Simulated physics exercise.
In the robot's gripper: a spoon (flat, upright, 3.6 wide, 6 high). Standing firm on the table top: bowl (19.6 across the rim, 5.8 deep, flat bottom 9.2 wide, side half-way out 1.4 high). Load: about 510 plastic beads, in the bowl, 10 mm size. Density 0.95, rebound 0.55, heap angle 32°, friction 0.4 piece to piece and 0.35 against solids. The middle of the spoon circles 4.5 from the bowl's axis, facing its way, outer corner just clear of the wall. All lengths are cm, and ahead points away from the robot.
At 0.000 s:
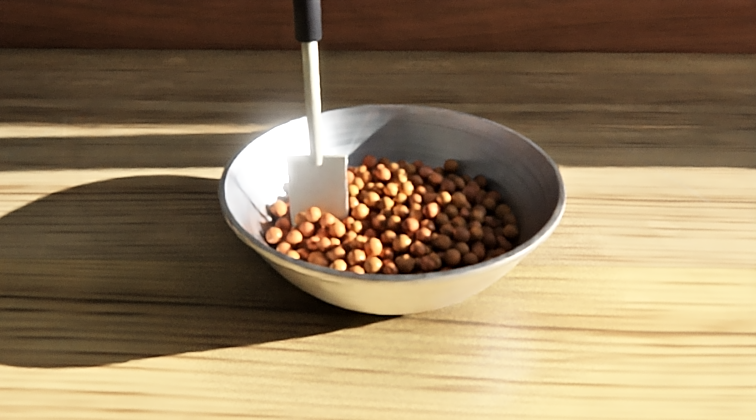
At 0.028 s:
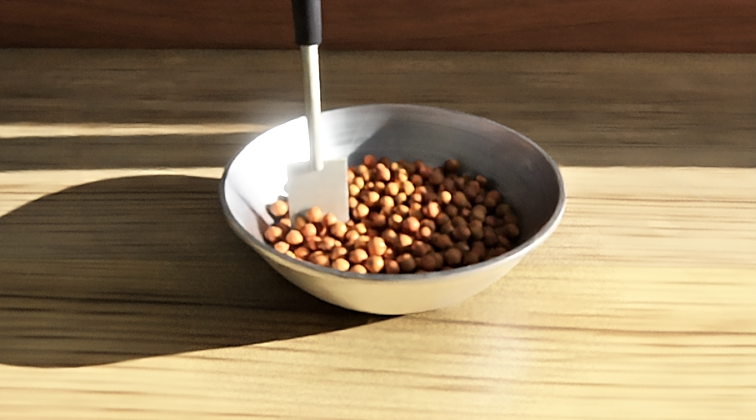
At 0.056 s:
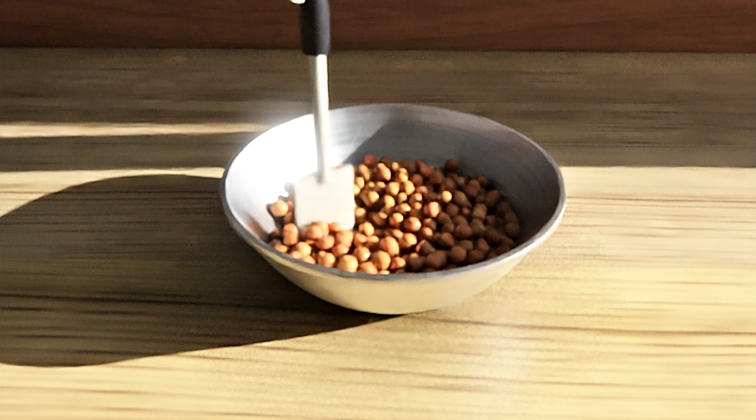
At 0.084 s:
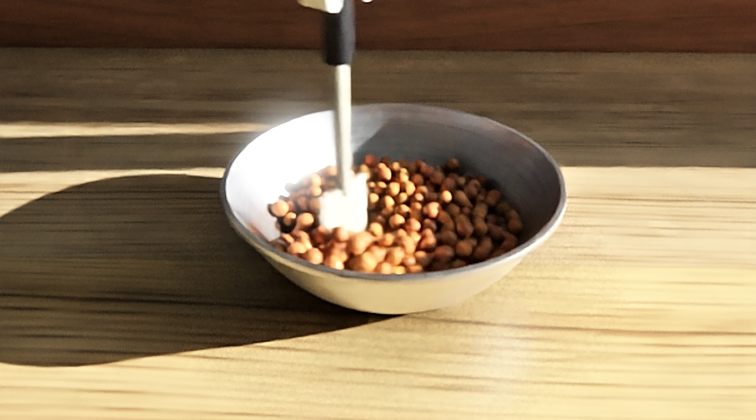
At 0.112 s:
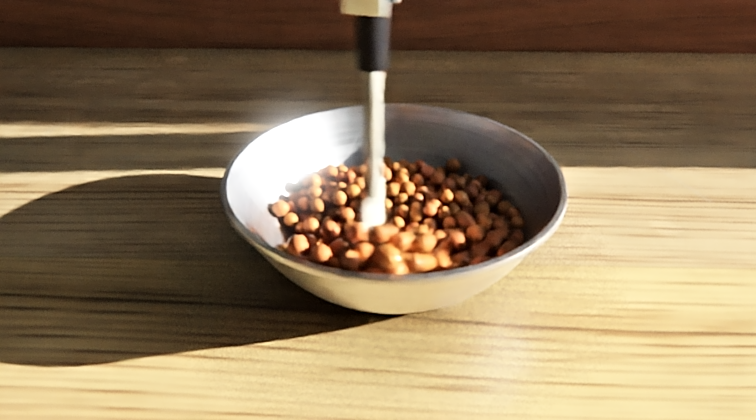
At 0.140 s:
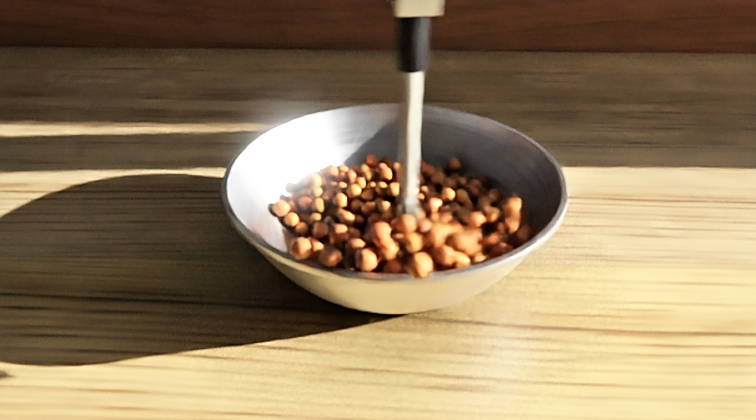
On a sunlit wooden table top, a robot gripper sweeping a pale, flat-bladed spoon rightward through orange-brown beads in a metal bowl.
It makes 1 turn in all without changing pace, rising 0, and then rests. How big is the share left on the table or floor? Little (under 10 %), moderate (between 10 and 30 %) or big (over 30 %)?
Share on the table or floor: Moderate (between 10 and 30 %).
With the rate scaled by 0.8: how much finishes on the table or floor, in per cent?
About 10 per cent.
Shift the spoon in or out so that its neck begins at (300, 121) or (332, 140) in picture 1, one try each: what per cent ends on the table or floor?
About 30 and 5 per cent.
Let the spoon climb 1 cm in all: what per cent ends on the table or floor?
About 15 per cent.
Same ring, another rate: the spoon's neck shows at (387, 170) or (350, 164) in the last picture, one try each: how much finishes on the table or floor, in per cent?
Some 10 and 0 per cent.
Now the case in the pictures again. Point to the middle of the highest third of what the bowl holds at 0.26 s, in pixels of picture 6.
Near (482, 165).
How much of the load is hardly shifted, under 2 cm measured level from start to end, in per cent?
Roughly 5 per cent.
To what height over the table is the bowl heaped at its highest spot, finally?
Roughly 5.5 cm.
By 0.26 s, 197° round, highest piece 10 above the table; 486 in the bowl, 4 on the table or floor, 22 in flight or on the tool.
By 0.38 s, 295° round, highest piece 8 above the table; 454 in the bowl, 37 on the table or floor, 21 in flight or on the tool.
By 0.63 s, 0° round, highest piece 6 above the table; 423 in the bowl, 88 on the table or floor, 1 in flight or on the tool.
By 1.33 s, 0° round, highest piece 5 above the table; 423 in the bowl, 89 on the table or floor.
Final count, 423 in the bowl, 89 on the table or floor. That is 17 % on the table or floor.
